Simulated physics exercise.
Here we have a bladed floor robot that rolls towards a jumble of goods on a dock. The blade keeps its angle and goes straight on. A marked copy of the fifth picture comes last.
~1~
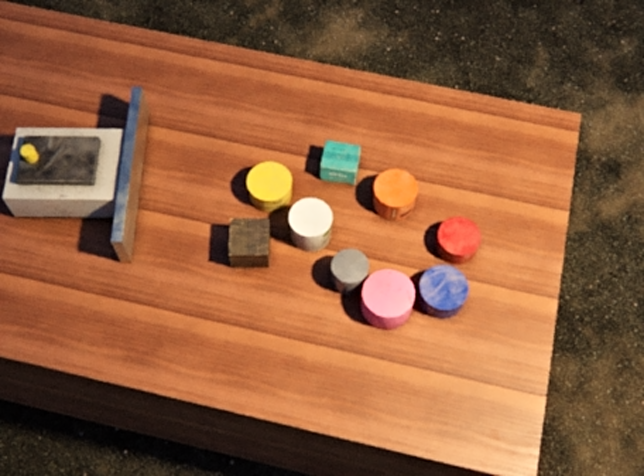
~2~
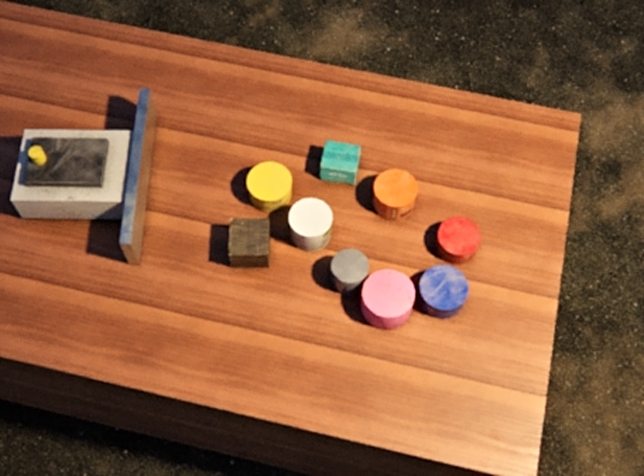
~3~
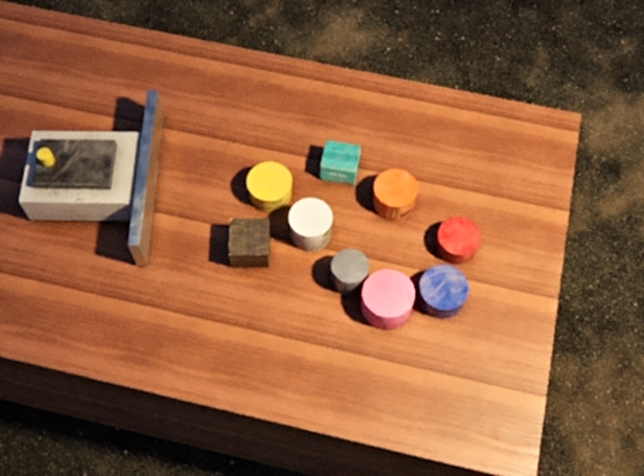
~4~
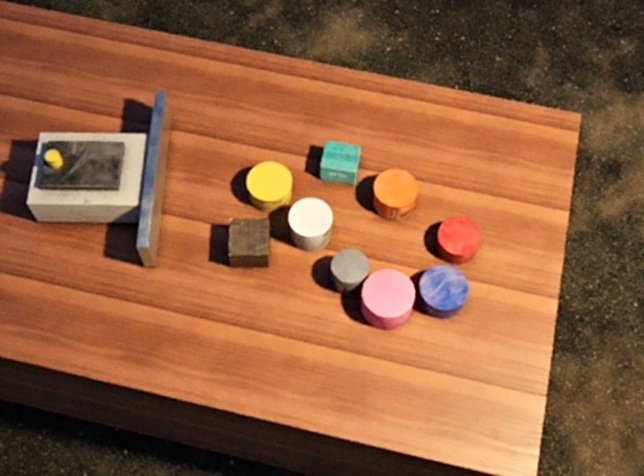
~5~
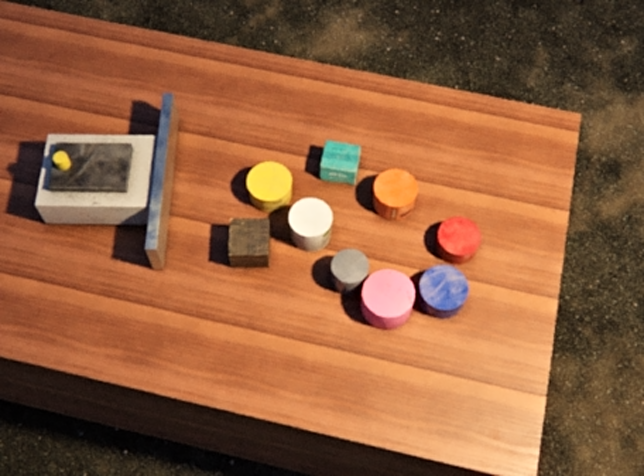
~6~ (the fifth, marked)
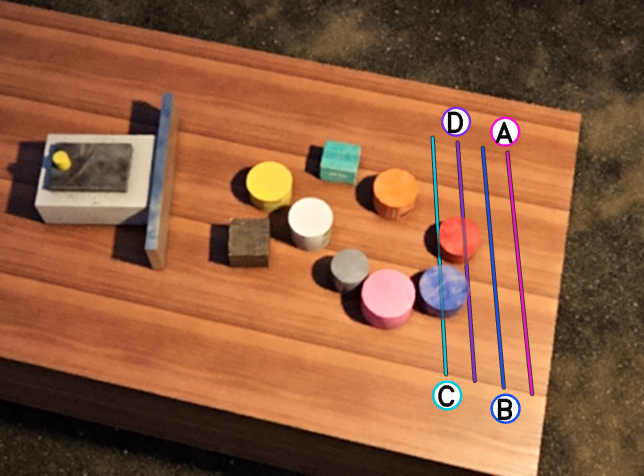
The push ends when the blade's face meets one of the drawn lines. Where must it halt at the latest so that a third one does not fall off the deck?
Up to line B.
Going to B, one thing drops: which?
The blue pail goes over.
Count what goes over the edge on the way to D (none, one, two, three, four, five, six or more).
The count is none.
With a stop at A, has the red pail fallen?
Yes.
On the marked copy, A at (519, 265); B at (493, 259); C at (439, 248); D at (466, 253).
With B. Early on, robot (214, 191); black crate (302, 254); yellow pail (307, 190).
Further on, robot (334, 217); blue pail (480, 307); red pail (467, 237).
At the end, robot (431, 238); blue pail over the edge; grey canister (555, 273); one fallen.
As for the rest, A drops five; C is within the limit but short; D is within the limit but short.
